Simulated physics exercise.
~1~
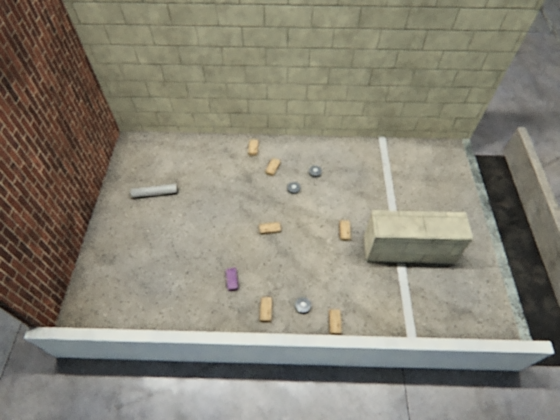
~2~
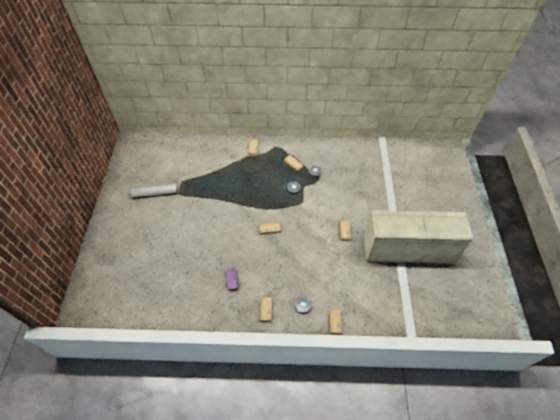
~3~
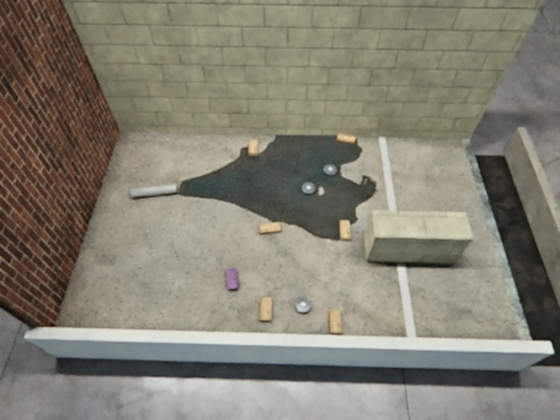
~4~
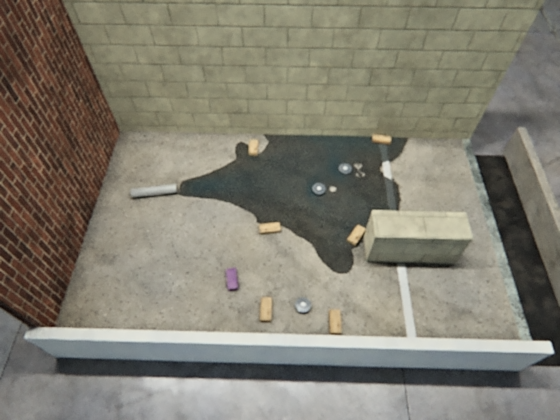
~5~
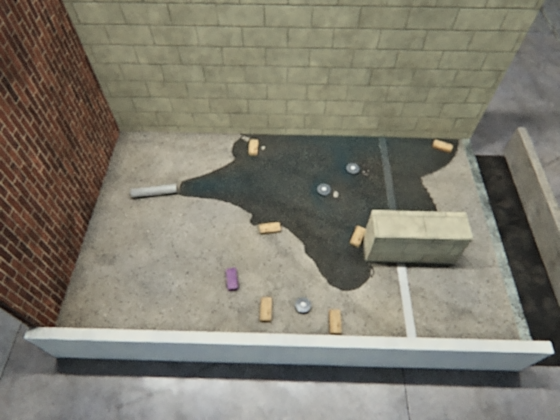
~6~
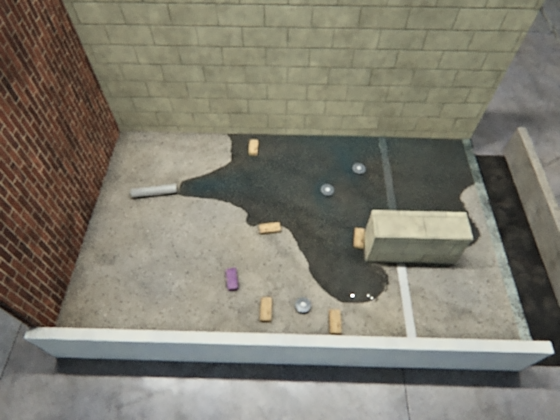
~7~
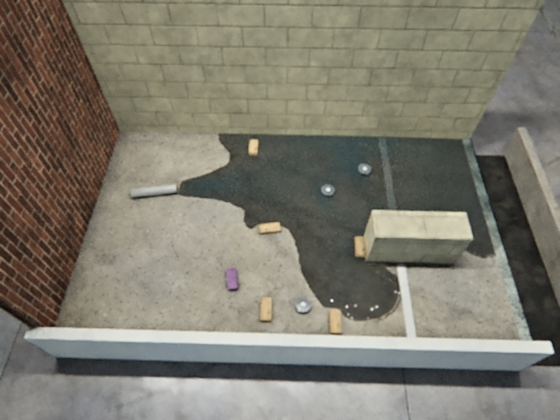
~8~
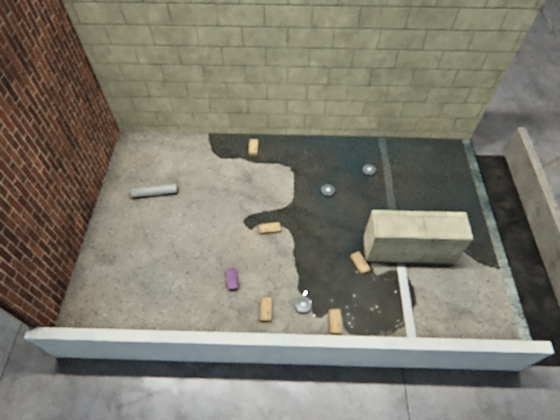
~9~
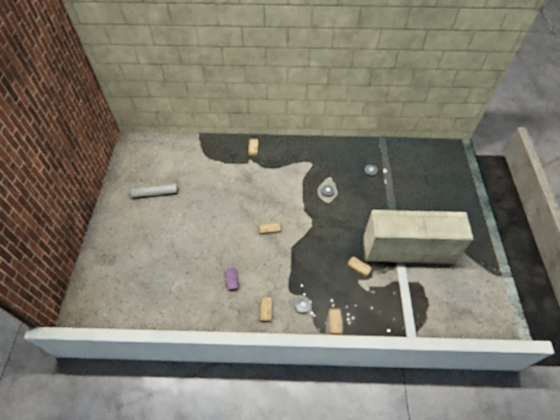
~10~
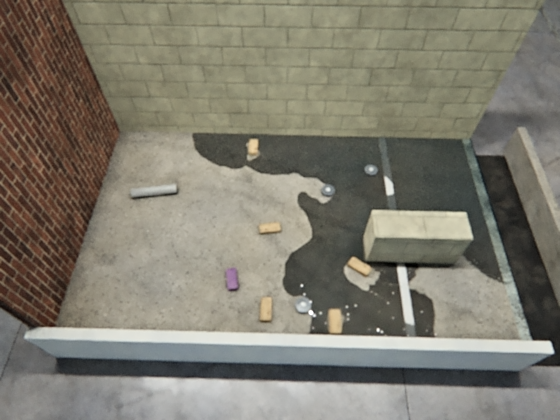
Dark water spreads across the pale, gritty floor of a walled bay, seen from high above, pouring from a grey pipe end at the left. Tan blocks, round silvery lids and one purple block lie scattered before a white line and a large pale block at the right. The water sweeps one tan block rightward along the back wall and out of view, while nearby lids slide a little right. It then spreads toward the front, nudging another tan block. The jet stops and the wet area shrinks from the left, leaving the purple block unmoved, short of the line.
